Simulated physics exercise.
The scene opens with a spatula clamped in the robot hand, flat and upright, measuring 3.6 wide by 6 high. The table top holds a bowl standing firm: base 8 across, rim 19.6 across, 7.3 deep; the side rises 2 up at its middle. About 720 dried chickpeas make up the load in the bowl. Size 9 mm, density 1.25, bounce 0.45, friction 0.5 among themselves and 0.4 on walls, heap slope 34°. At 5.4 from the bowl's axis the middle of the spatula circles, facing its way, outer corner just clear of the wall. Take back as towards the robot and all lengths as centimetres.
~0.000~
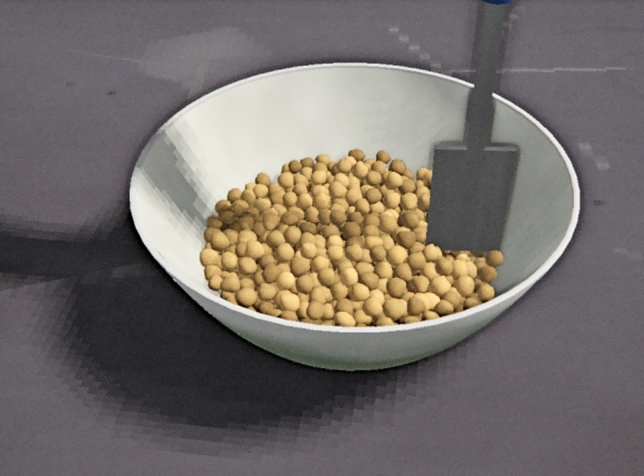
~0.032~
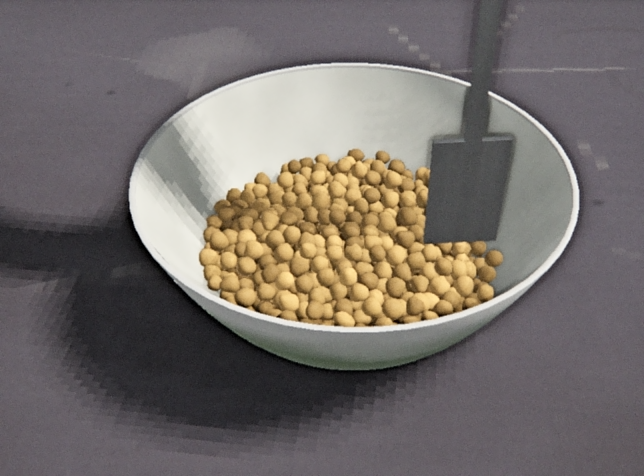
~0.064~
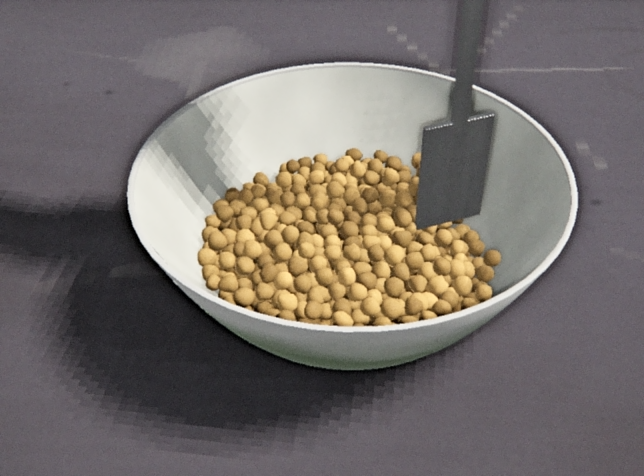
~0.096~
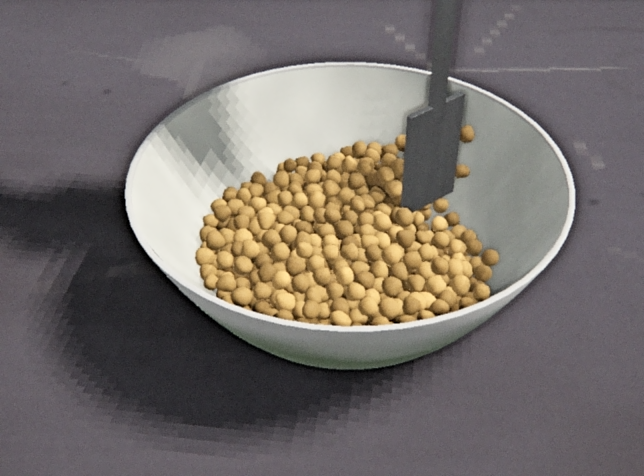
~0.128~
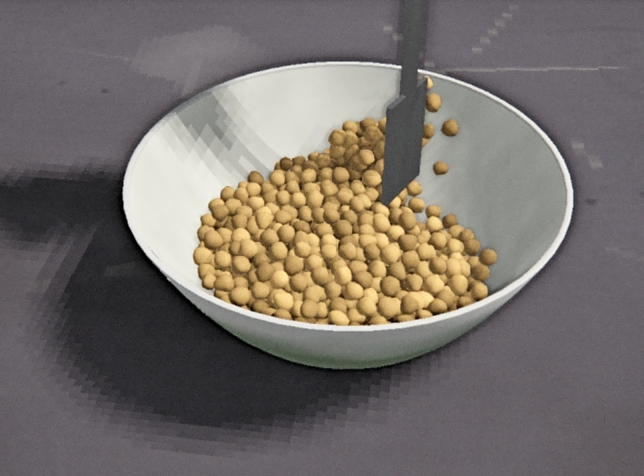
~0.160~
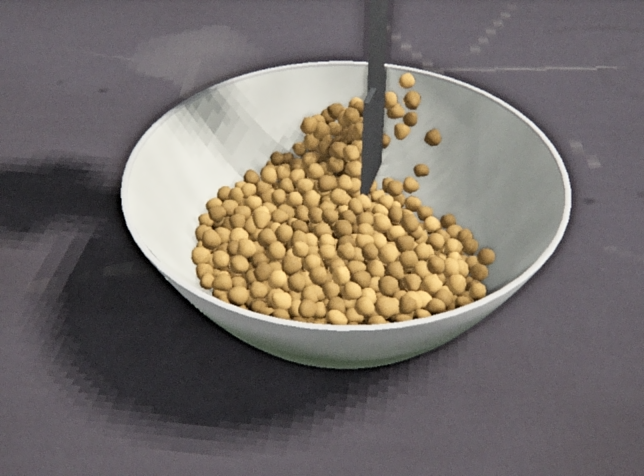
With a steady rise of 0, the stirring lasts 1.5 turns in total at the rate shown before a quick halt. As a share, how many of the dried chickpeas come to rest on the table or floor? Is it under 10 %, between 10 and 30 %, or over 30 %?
Under 10 %.
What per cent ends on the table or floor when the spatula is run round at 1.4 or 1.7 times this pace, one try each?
It would be about 10 and 20 percent respectively.
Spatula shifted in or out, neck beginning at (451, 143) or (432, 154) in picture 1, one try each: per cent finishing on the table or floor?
0 and 0 per cent.
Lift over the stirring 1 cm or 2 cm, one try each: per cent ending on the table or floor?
Around 0 percent, then 0 percent.
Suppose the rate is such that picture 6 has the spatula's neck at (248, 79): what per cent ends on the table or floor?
About 25 %.
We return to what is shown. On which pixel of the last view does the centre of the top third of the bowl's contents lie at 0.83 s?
Near (336, 169).
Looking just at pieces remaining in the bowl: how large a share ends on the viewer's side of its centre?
Some 60 per cent.
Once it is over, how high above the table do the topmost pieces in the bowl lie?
The top sits some 6.5 cm up.
After 0.50 s, 257° round, highest piece 9 above the table; 705 in the bowl, 5 on the table or floor, 9 in flight or on the tool.
After 0.83 s, 78° round, highest piece 8 above the table; 698 in the bowl, 19 on the table or floor, 2 in flight or on the tool.
After 1.20 s, 180° round, highest piece 6 above the table; 696 in the bowl, 23 on the table or floor.
After 1.90 s, 180° round, highest piece 6 above the table; 696 in the bowl, 23 on the table or floor.
In the end, 696 in the bowl, 23 on the table or floor. That is 3 % on the table or floor.
